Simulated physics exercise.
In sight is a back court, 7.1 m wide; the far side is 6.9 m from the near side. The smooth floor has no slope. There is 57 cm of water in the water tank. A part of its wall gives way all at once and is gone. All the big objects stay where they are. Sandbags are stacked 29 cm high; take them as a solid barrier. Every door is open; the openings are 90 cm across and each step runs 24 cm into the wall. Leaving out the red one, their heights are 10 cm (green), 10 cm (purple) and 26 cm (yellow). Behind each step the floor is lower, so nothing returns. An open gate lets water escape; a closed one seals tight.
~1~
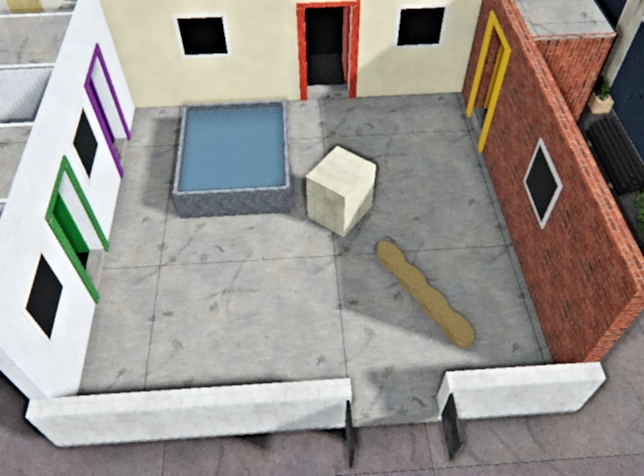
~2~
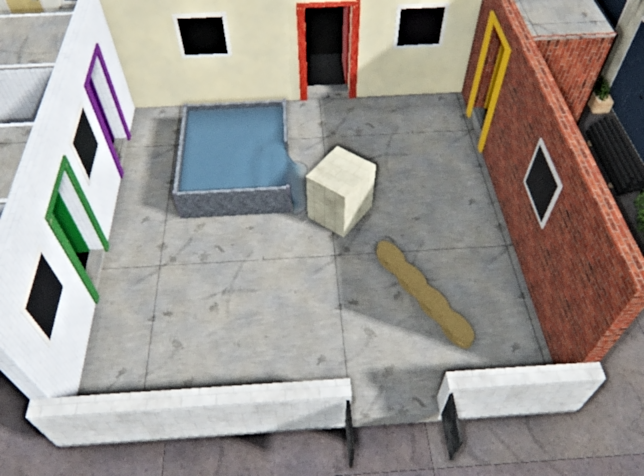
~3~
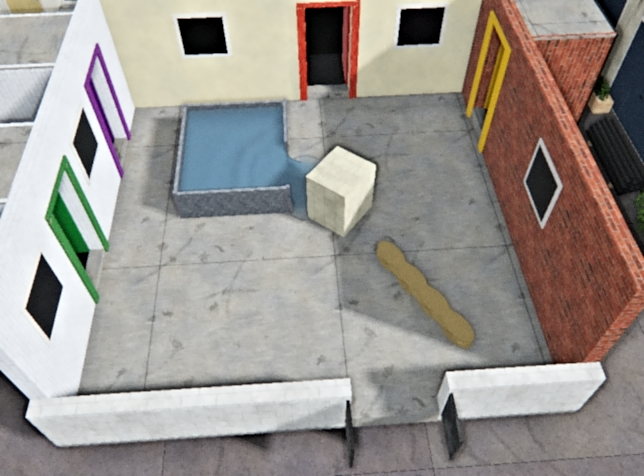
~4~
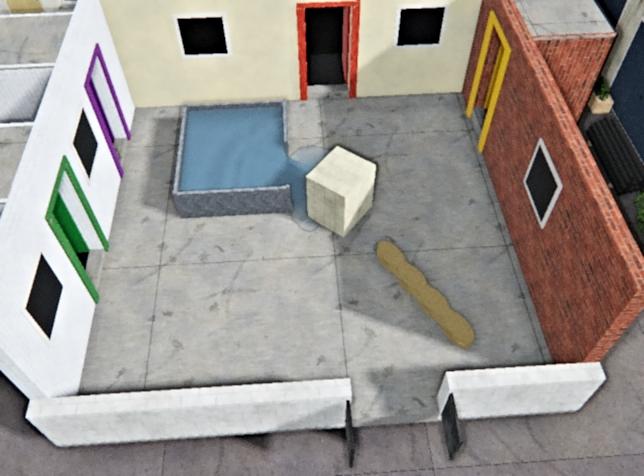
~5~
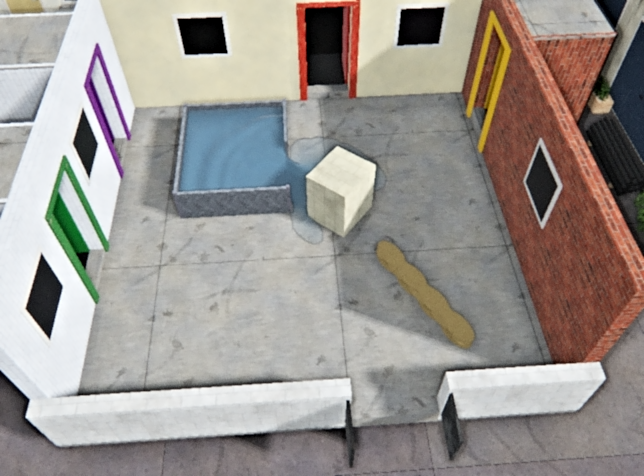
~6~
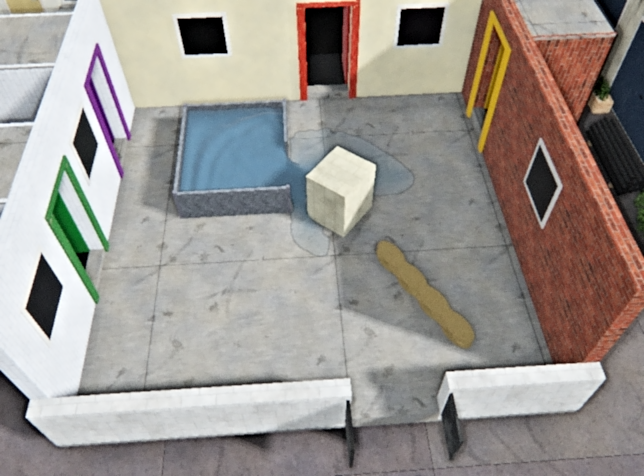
A walled back court with a grey floor is seen from high above its near side by a camera that stays still. A blue water tank stands at the back left beside a pale block, with a tan sandbag row nearer, a red door behind, purple and green doors left and a yellow one right. The tank's right wall gives way, and water pours out, spreading around both sides of the block.
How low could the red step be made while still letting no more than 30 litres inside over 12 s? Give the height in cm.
At least 8 cm or so.
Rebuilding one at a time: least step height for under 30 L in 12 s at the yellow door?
About 14.5 cm at yellow.
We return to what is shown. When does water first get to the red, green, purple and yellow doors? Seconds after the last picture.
Arrival: Red 1.5 s, green 5.5 s, purple 7.0 s, yellow 0.9 s.
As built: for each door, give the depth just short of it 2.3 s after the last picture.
Depths in cm: Red 12, green 0, purple 0, yellow 19.
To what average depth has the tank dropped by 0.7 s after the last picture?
About 41 cm.
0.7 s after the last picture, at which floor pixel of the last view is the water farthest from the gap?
Around (476, 144).
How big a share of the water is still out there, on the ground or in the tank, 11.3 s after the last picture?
Roughly 96 in a hundred.
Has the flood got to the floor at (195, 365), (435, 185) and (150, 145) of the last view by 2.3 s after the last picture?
In that order: Under water, under water, not reached.
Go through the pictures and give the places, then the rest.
In the first picture, still water, 57 cm deep, in the water tank at (234, 147); the red door at (328, 59) is dry.
In the second picture, the front is at (303, 186), 0.3 m from the gap at (286, 179); 0.3 m2 of floor is wet, 57 cm left at the back.
In the third picture, the gap is at (287, 181), the front 0.8 m out at a hidden place; the back of the water tank holds 57 cm.
In the fourth picture, water pours out at (287, 182) and has run 1.3 m, to a hidden place; about 10 cm deep outside, 57 cm at the back.
In the fifth picture, water pours out at (287, 181) and has run 1.8 m, to (381, 182); about 7 cm deep outside, 56 cm at the back.
In the sixth picture, water pours out at (287, 181) and has run 2.3 m, to (409, 180); about 5 cm deep outside, 52 cm at the back; 1.3 m in a straight line remain to the red door at (328, 59).
Then, 0.7 s after the last picture water covers 20 % of the floor, deepest (49 cm) near (311, 207); it has not reached the red door.
Then, 2.3 s after the last picture water covers 45 % of the floor, deepest (29 cm) near (454, 104); 12 cm at the red door, 0 litres in over its 17 cm step.
Then, 11.3 s after the last picture water covers 95 % of the floor, deepest (10 cm) near (521, 391); 5 cm at the red door, 0 litres in over its 17 cm step.
At the red door as built, the water peaked near 13 cm, 1.9 s after the last picture.
Run again over the same 12 s with other heights there, 45 litres in over 7 cm, 16 litres over 9.5 cm. The limit of 30 litres is kept from about 8 cm up.
